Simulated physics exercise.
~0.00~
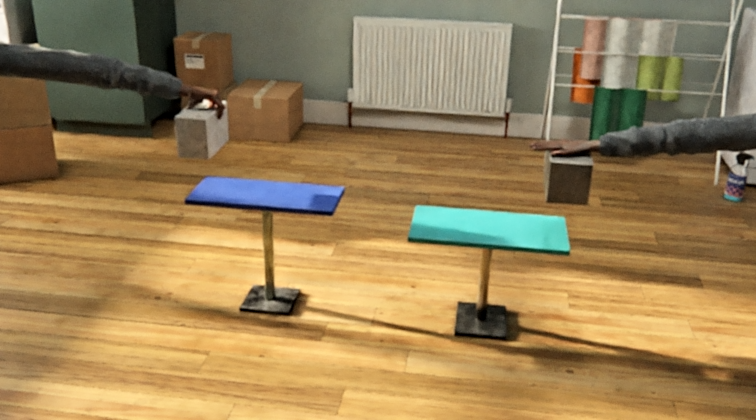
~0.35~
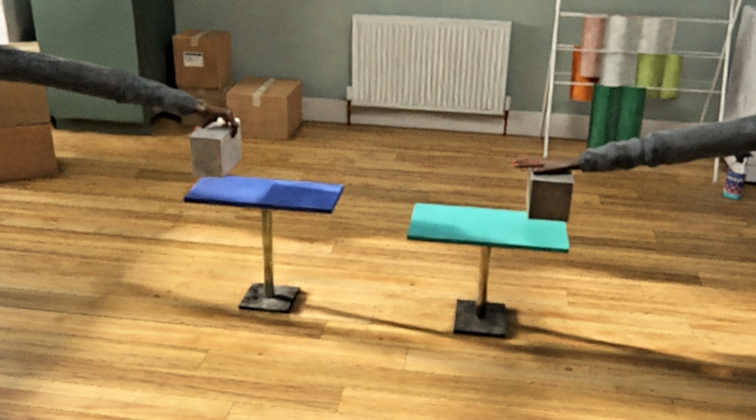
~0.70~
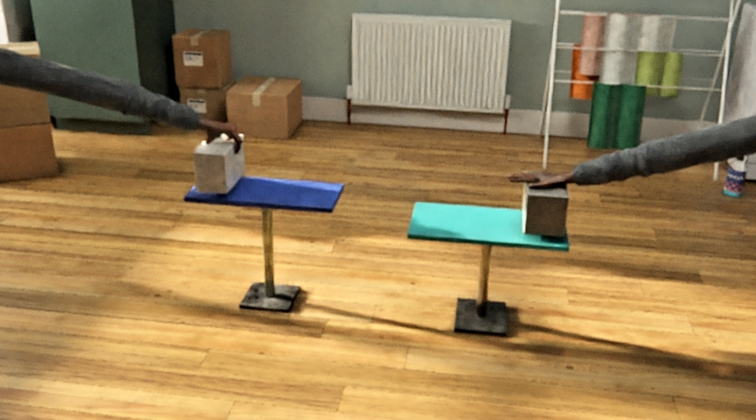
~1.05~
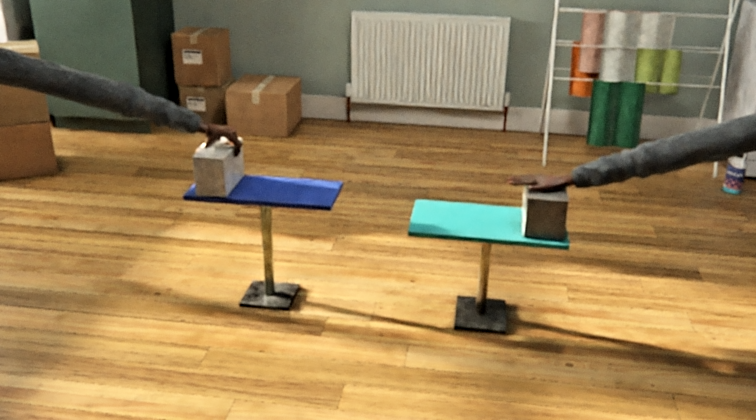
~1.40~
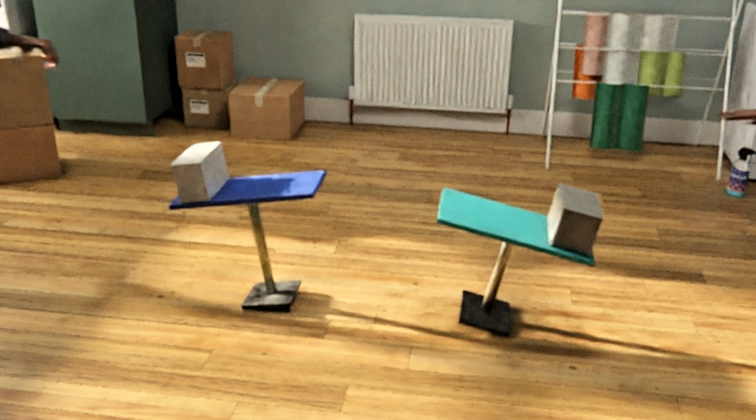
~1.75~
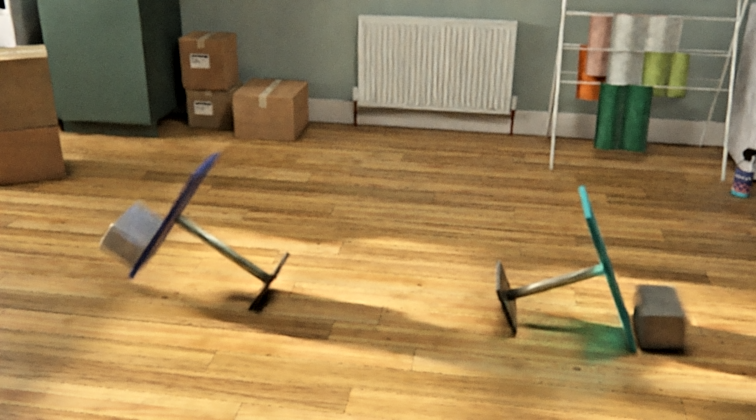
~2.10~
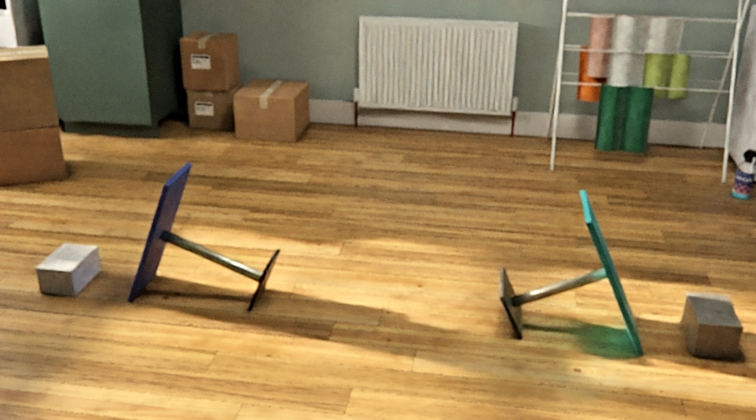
Two hands setting grey blocks on the outer edges of blue and turquoise pedestal tables, then letting go, both tables toppling outward.
